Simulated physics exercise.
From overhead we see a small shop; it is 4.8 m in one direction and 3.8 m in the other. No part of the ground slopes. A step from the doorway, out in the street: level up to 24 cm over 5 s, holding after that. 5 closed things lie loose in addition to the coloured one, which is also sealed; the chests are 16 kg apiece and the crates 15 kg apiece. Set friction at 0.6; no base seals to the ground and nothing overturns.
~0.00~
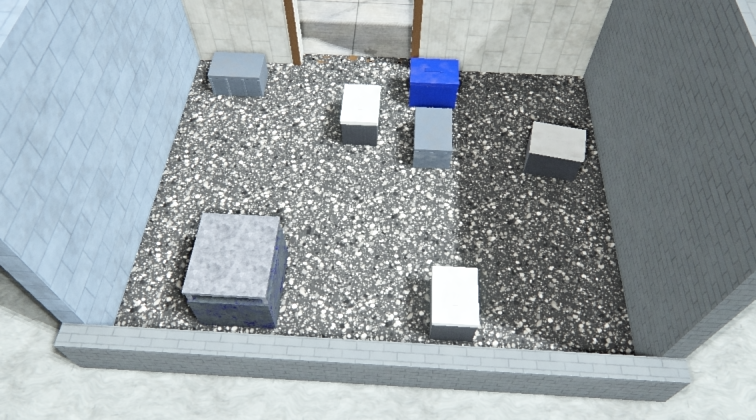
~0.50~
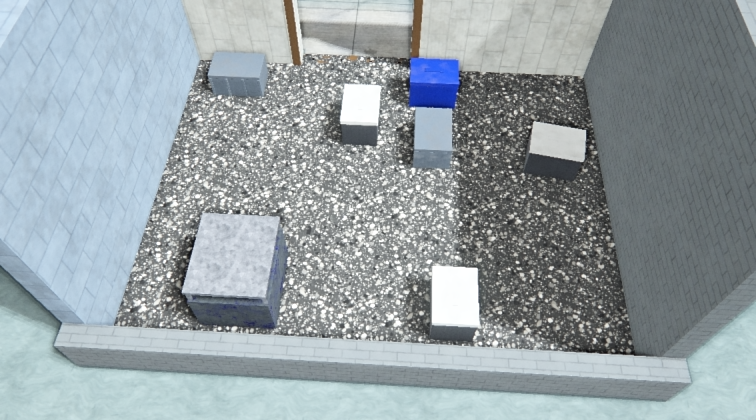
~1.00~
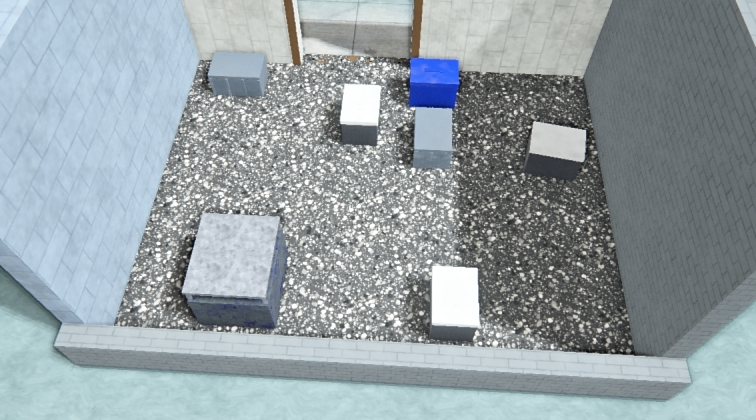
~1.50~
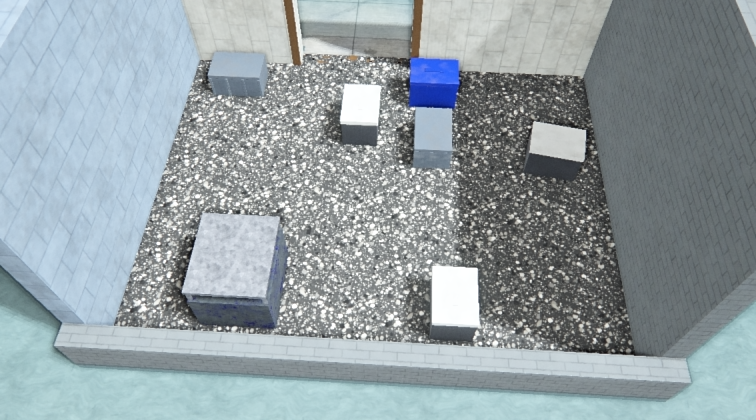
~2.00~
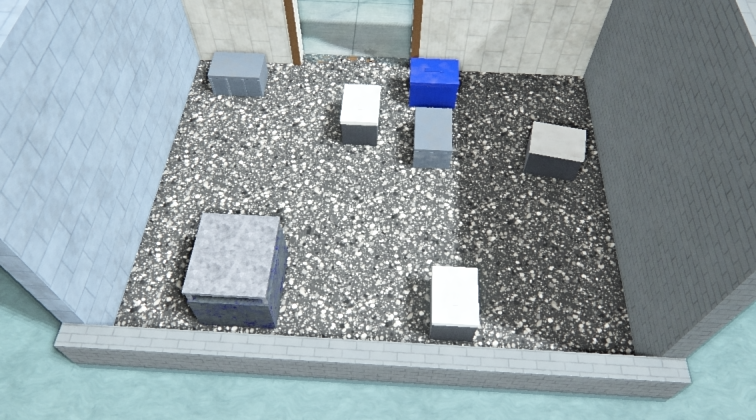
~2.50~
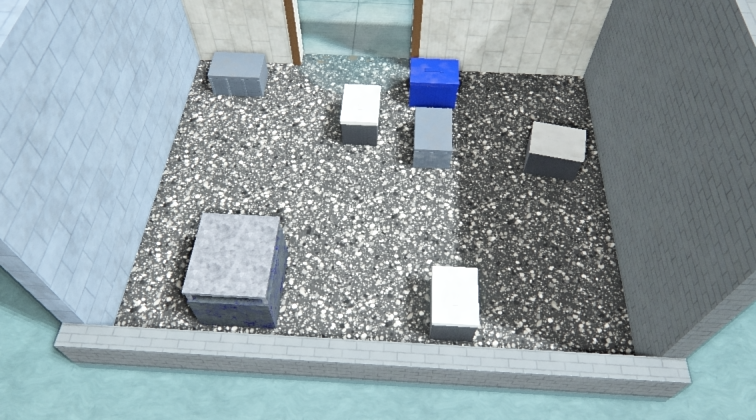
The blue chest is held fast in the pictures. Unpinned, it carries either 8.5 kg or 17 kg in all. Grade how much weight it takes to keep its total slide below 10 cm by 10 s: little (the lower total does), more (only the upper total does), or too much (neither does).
Grade: More.
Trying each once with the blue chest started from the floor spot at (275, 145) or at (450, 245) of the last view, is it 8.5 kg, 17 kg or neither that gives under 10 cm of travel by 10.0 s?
The first time both options come up short; the second time both options come up short.
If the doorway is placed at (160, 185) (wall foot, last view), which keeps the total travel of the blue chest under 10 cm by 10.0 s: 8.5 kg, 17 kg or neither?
Under that change no listed mass suffices.
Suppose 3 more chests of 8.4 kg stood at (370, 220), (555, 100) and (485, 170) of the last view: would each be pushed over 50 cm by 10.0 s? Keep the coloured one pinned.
Taking them in order, the first is beyond the line, the second inside the line and the third inside the line.
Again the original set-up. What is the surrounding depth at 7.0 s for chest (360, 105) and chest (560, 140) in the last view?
About 5 and 1 cm.
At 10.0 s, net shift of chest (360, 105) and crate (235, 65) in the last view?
In turn: 250 cm, 0 cm.
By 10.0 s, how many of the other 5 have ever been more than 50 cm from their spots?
2 in all.
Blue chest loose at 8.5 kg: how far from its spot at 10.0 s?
Displacement near 30 cm.
After 3.5 s the blue chest would be 0 cm from its start with 8.5 kg and 0 cm from its start with 17 kg; 1 cm of water round it then.
After 4.5 s the blue chest would be 13 cm from its start with 8.5 kg and 0 cm from its start with 17 kg; 4 cm of water round it then.
After 7.0 s the blue chest would be 31 cm from its start with 8.5 kg and 0 cm from its start with 17 kg; 5 cm of water round it then.
After 10.0 s the blue chest would be 31 cm from its start with 8.5 kg and 0 cm from its start with 17 kg; 4 cm of water round it then.
